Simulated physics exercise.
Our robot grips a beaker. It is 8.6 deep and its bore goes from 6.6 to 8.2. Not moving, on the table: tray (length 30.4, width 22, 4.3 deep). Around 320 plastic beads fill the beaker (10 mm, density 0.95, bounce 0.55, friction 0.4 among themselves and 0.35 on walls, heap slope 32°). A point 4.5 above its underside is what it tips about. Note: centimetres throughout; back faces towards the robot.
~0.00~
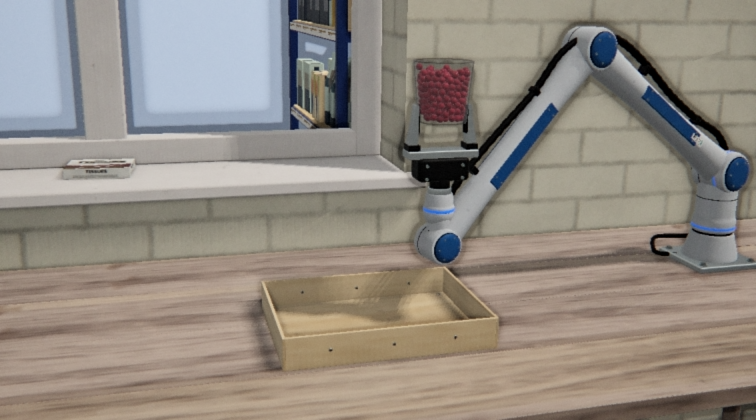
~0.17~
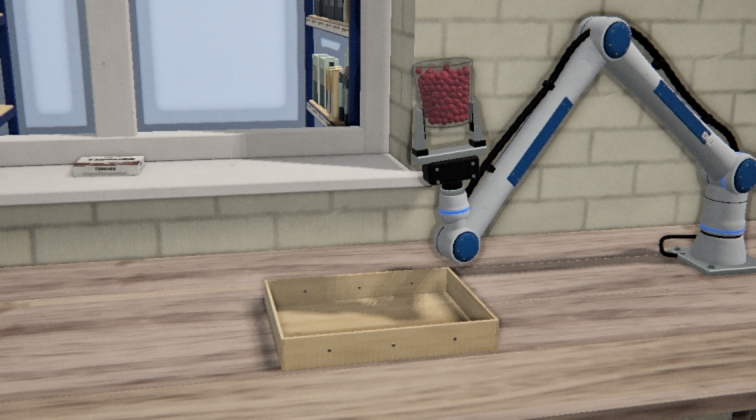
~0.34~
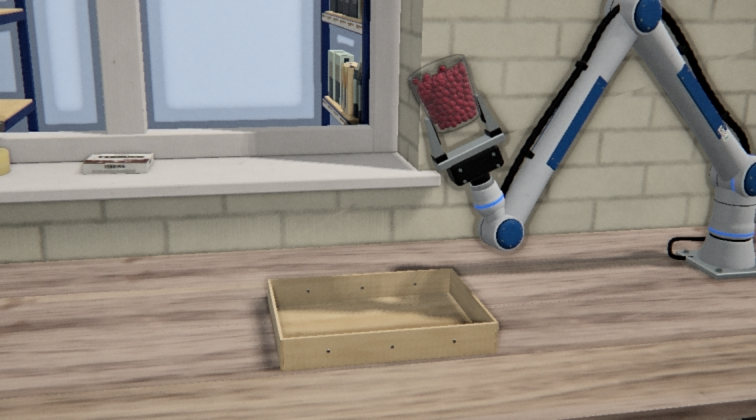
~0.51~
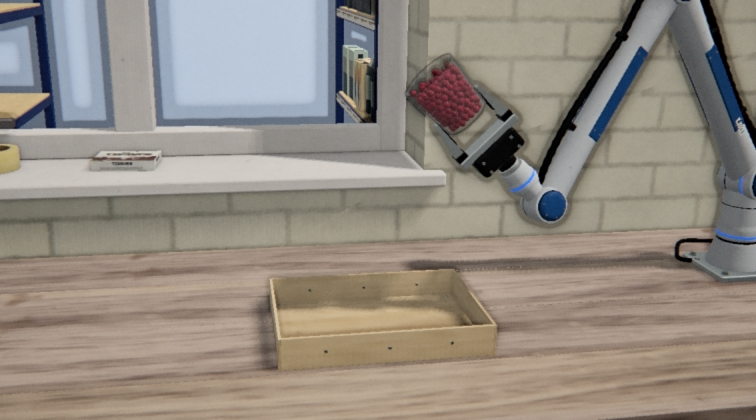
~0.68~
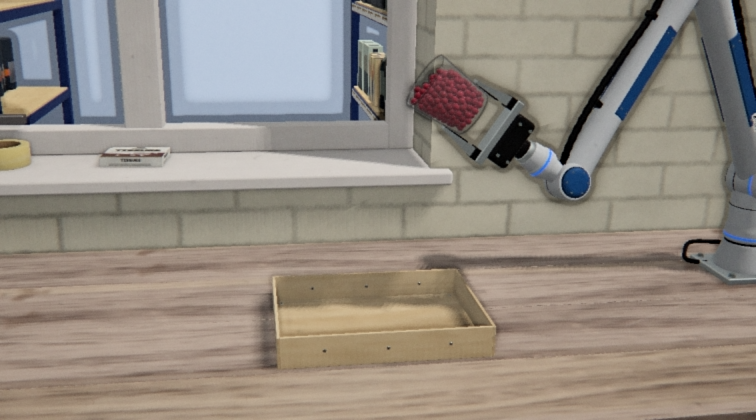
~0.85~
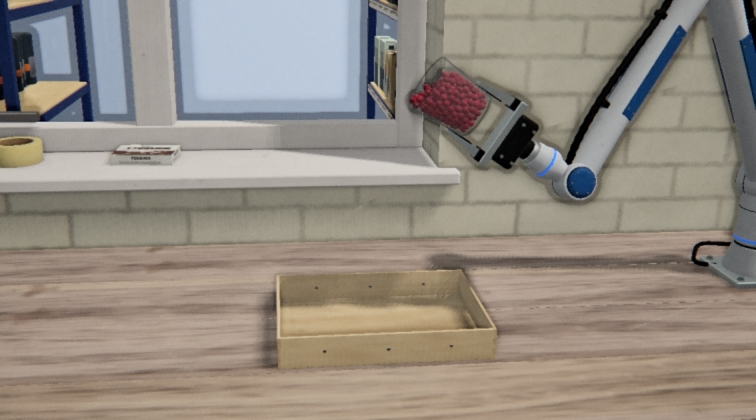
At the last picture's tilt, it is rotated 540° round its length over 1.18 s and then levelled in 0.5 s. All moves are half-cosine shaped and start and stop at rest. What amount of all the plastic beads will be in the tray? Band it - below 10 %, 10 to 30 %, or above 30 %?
My answer is below 10 %.
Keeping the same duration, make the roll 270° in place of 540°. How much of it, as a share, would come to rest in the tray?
Around 5 %.
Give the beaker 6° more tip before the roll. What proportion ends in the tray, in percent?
Estimate: Some 15 %.
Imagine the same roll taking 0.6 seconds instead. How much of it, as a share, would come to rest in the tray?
You'd be looking at some 5 per cent.
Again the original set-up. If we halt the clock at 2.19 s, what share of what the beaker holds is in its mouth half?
About 45 percent is in the half nearer the mouth.
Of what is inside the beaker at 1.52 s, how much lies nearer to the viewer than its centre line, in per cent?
55 %.
After 1.52 s, tipped 57°, highest piece 40 above the table; 307 in the beaker, 1 in the tray, 8 in flight or on a rim.
After 2.19 s, tipped 43°, highest piece 39 above the table; 293 in the beaker, 16 in the tray, 1 on the table or floor, 6 in flight or on a rim.
After 2.73 s, upright, highest piece 40 above the table; 293 in the beaker, 21 in the tray, 2 on the table or floor.
After 3.43 s, upright, highest piece 40 above the table; 293 in the beaker, 21 in the tray, 2 on the table or floor.
In the end, 293 in the beaker, 21 in the tray, 2 on the table or floor. That is 7 % in the tray.
